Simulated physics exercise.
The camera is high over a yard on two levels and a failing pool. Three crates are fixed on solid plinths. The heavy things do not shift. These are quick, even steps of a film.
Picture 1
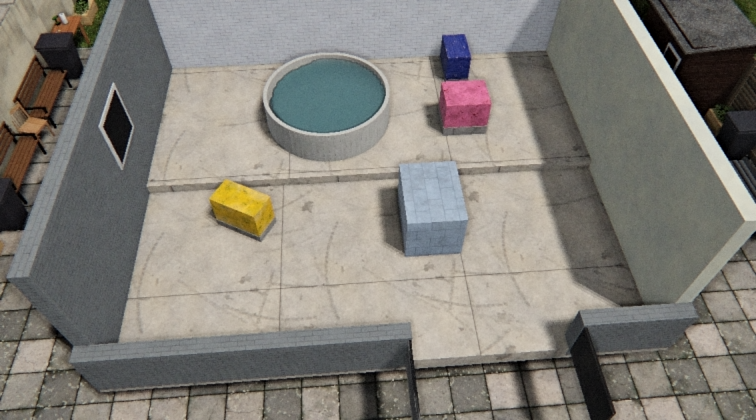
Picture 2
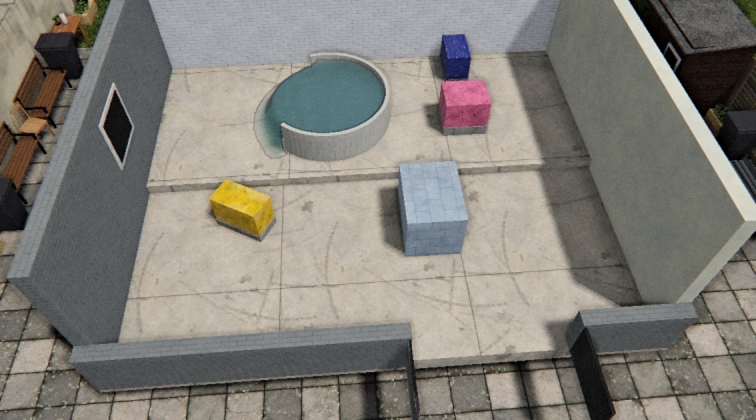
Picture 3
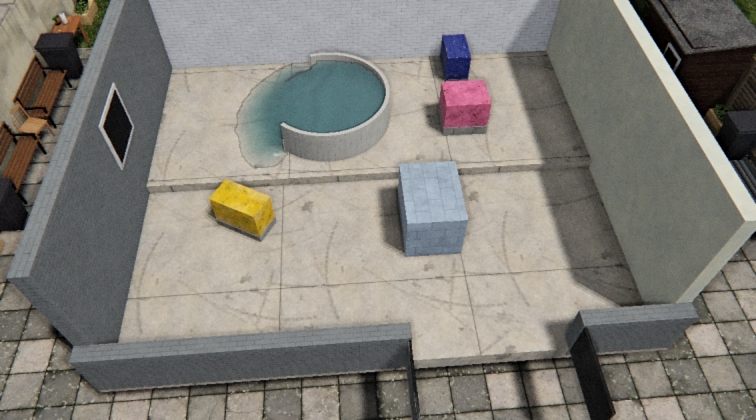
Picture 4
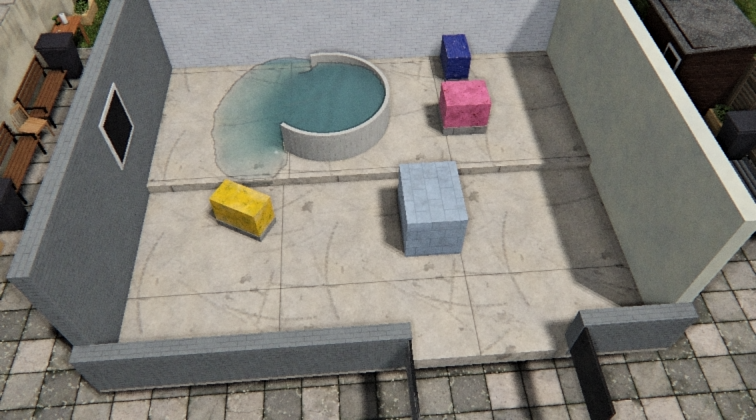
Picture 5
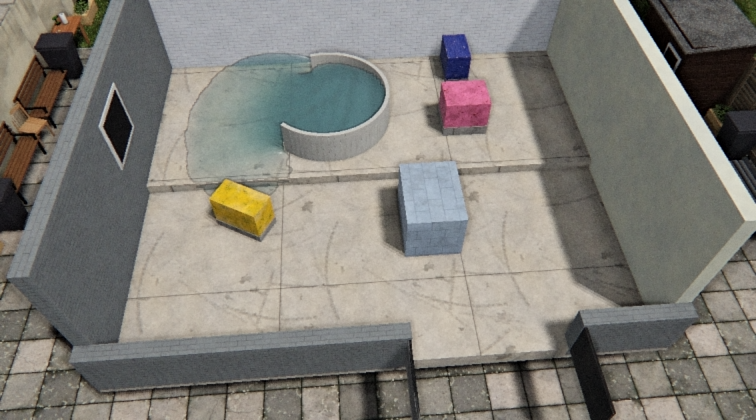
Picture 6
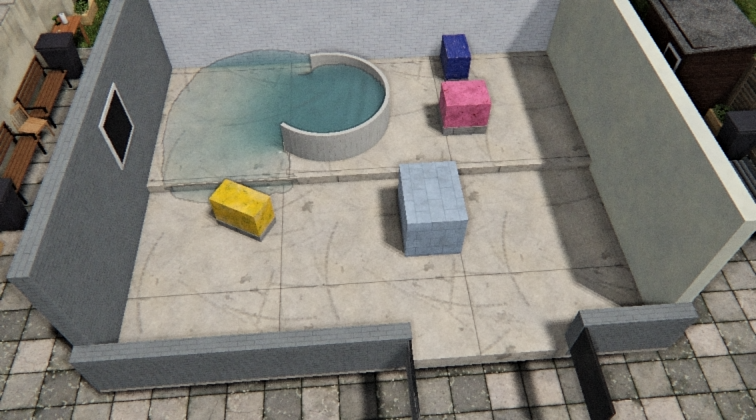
Water pours through a gap in the round pool's left side and spreads across the paving.
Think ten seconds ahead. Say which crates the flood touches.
One by one: The yellow crate is soaked; the blue crate is soaked; the pink crate keeps dry.
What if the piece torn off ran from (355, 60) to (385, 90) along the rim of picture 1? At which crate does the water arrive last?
I say the crate marked yellow.
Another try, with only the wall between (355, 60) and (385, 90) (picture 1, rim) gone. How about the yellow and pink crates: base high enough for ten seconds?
Yellow crate is safe, pink crate is wetted.
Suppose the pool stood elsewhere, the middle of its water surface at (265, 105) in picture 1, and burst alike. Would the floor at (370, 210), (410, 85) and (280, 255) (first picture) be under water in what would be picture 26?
In turn: Free of water, awash, not flooded.
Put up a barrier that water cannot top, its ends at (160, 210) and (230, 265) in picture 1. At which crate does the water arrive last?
Last comes the crate marked pink.
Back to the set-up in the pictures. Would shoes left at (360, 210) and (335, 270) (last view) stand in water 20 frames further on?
One after the other: Not flooded, no water.
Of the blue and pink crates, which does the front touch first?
The one in blue.
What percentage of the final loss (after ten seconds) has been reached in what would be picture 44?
Near 5 in a hundred.
A moment on, water covers 20 % of the floor; the yellow crate water round its plinth, the blue crate not reached, the pink crate not reached.
Next, water covers 25 % of the floor; the yellow crate water round its plinth, the blue crate not reached, the pink crate not reached.
Then, water covers 35 % of the floor; the yellow crate water round its plinth, the blue crate water round its plinth, the pink crate not reached.
Later, water covers 65 % of the floor; the yellow crate water round its plinth, the blue crate water round its plinth, the pink crate water round its plinth.
In the end, water covers 85 % of the floor; the yellow crate was topped, the blue crate was topped, the pink crate stayed above the water.
